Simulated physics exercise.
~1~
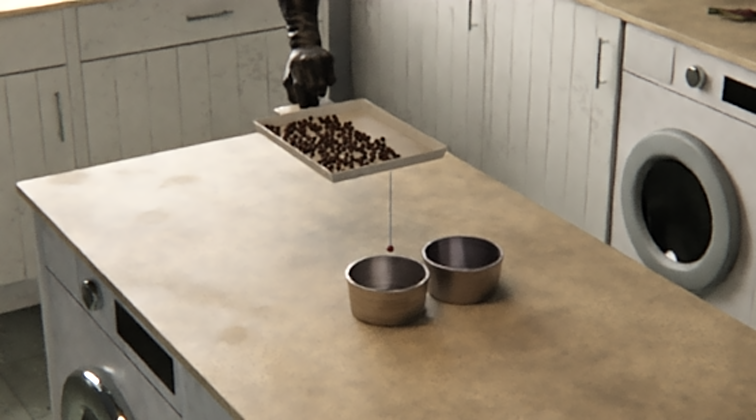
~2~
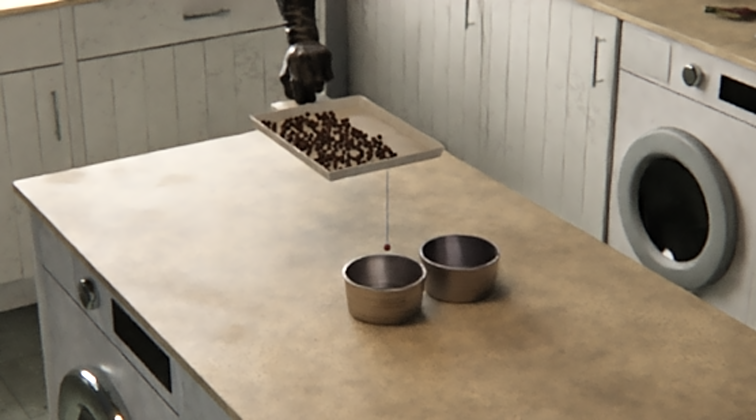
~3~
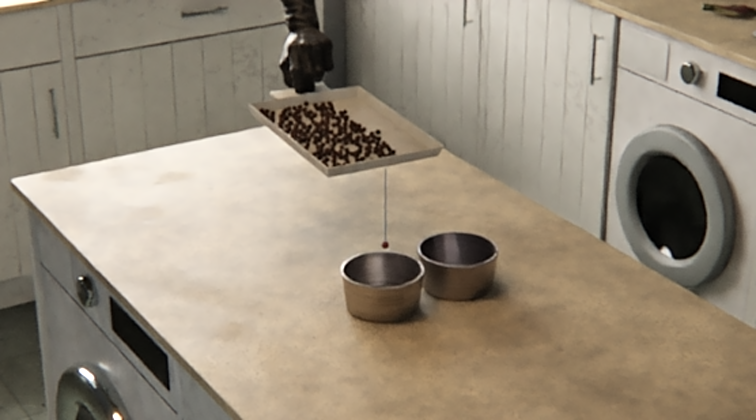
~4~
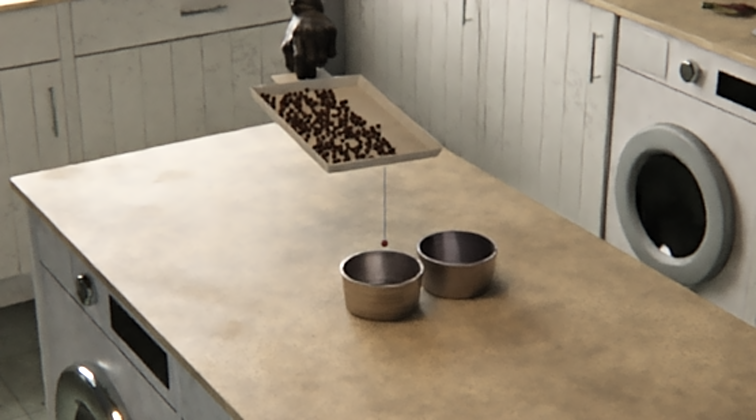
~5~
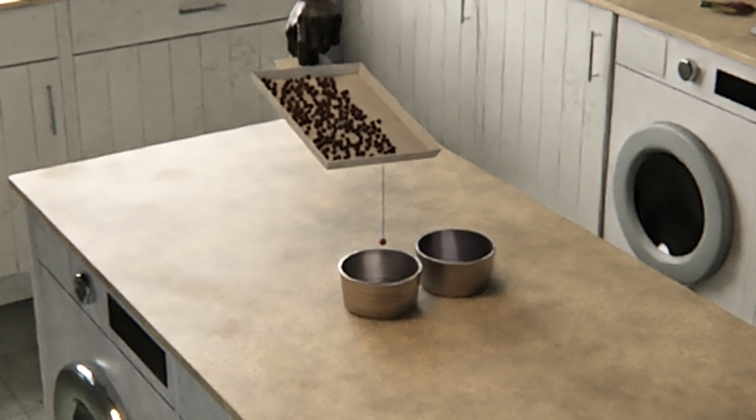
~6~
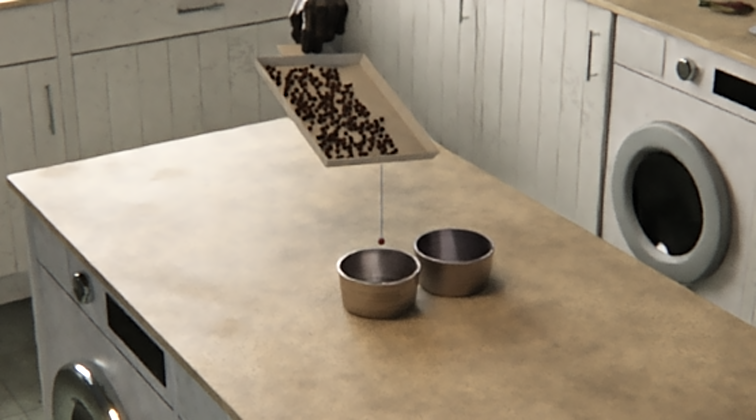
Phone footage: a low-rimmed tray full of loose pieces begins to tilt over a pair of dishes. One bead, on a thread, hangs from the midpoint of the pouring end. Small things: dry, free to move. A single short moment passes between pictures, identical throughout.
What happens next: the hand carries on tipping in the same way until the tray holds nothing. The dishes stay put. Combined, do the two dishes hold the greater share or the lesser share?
The greater share.
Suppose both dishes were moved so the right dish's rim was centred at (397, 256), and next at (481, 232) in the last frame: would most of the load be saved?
Taking the tries in order: A minor share, followed by a major share.
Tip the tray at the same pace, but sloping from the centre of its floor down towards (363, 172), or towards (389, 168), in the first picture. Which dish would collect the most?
So, first the left-side one, then the left-side one.
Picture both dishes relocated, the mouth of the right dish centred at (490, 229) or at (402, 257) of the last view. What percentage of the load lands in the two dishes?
Trial 1 80%, trial 2 30%.
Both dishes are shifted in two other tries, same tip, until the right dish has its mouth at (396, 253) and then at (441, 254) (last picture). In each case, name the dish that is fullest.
First try, the dish to the right; second try, the dish to the right.
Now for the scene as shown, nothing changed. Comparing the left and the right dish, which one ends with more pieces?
Observation: The one at right.
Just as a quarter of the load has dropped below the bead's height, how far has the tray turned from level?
I'd say it is tilted about 75°.
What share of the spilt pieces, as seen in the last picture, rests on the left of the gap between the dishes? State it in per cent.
It comes out at roughly 50 percent.
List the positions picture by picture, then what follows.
The first frame shows corners of the pouring end at (333, 172) and (443, 147), level; middle of the load at (336, 142), allspice berries; left dish at (409, 303); right dish at (485, 282); bead on its thread at (390, 249).
The second frame shows corners of the pouring end at (330, 170) and (440, 146), level; middle of the load at (333, 139).
The third frame shows corners of the pouring end at (329, 167) and (439, 145), tipped barely, lowest at the right corner; middle of the load at (331, 132).
The fourth frame shows corners of the pouring end at (329, 163) and (439, 146), tipped a little, lowest at the right corner; middle of the load at (332, 124).
The fifth frame shows corners of the pouring end at (329, 160) and (438, 147), tipped clearly, lowest at the right corner; middle of the load at (332, 116).
The sixth frame shows corners of the pouring end at (329, 158) and (436, 150), tipped clearly, lowest at the right corner; middle of the load at (336, 111), most on the move; left dish at (400, 296); right dish at (476, 275).
Soon after the last picture, tray tipped steeply; about two thirds on the tray; a small part in the right dish; about a quarter in the air.
A little later, tray tipped past a quarter turn; a stray few on the tray; a small part in the left dish; most in the right dish; a small part outside both; a small part in the air.
Later still, tray tipped past a quarter turn; a small part in the left dish; most in the right dish; a small part outside both.
At rest, tray tipped past a quarter turn; a small part in the left dish; most in the right dish; a small part outside both.
